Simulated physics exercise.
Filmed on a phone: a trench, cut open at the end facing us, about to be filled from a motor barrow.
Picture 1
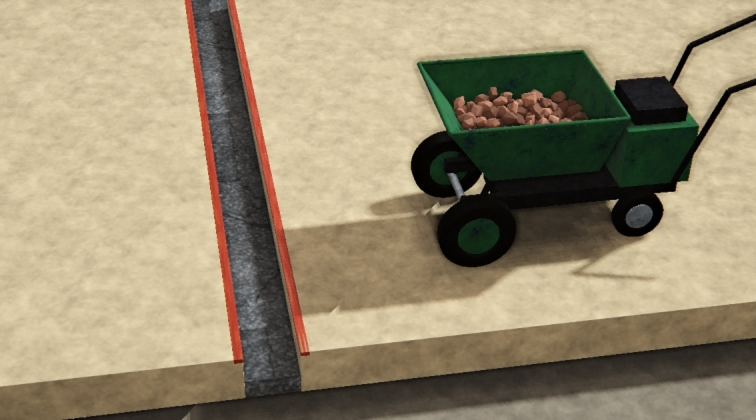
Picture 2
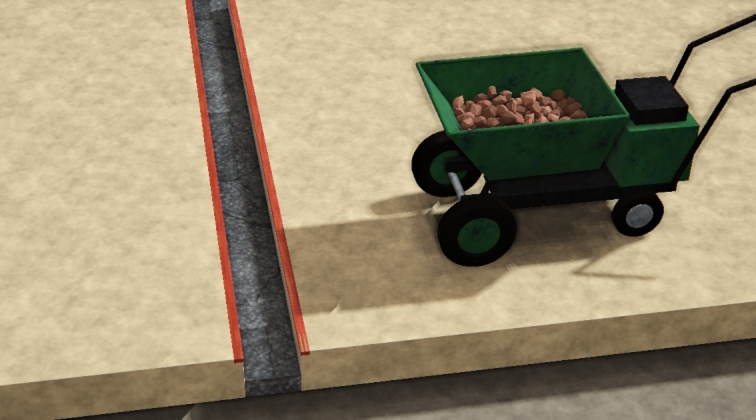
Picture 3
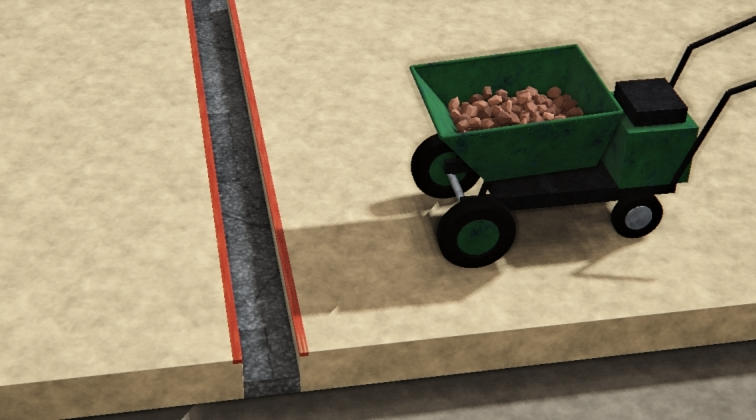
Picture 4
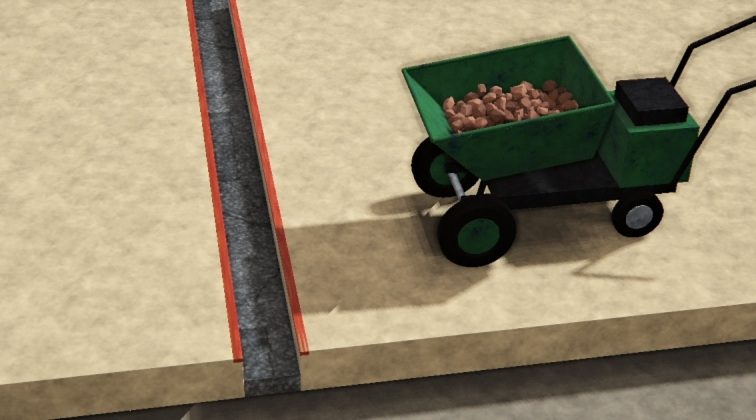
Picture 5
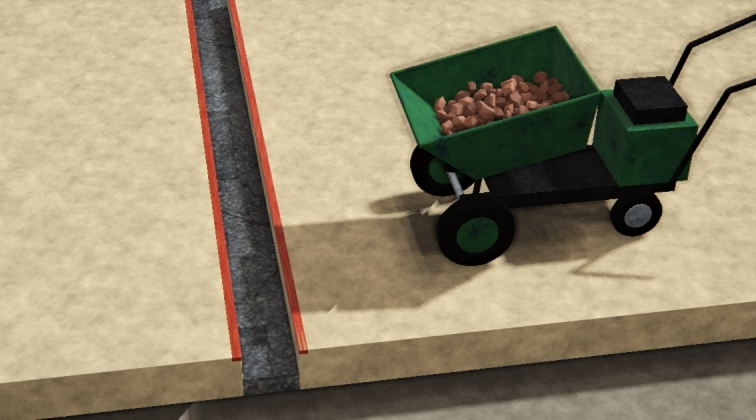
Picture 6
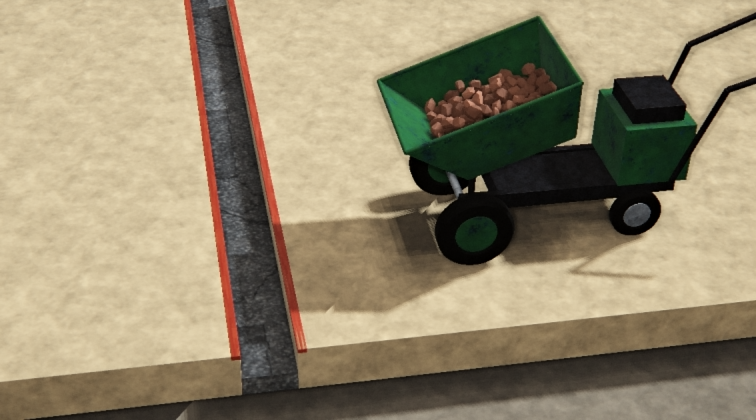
The green skip of a motor barrow, loaded with reddish-brown rubble, sits level at first, to the right of a narrow, dark trench with red edges. It then tilts gradually towards the left, its back end lifting off the black chassis, while the wheels stay in place and the rubble remains inside.
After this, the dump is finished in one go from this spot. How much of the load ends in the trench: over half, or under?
The trench ends with less than half of it.
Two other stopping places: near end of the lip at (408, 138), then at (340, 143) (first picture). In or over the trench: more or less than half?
One: More than half. Two: Not half.
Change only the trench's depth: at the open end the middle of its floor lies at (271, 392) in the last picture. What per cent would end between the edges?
About 30 per cent.
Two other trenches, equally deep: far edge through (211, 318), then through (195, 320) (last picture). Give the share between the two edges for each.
First some 30, then 30 per cent.
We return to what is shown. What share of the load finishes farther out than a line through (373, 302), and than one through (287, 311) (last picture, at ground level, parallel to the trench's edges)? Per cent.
In turn 80 and 30 in a hundred.
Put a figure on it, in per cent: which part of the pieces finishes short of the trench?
Near 45 %.
Soon, skip tipped steeply; all in the skip.
A while on, skip tipped right over; most in the skip; about a quarter short of the trench; a stray few in or heaped over the trench.
Towards the end, skip tipped right over; about a quarter in the skip; about half short of the trench; about a quarter in or heaped over the trench.
Finally, skip tipped right over; about a quarter in the skip; about half short of the trench; about a third in or heaped over the trench; none beyond it.
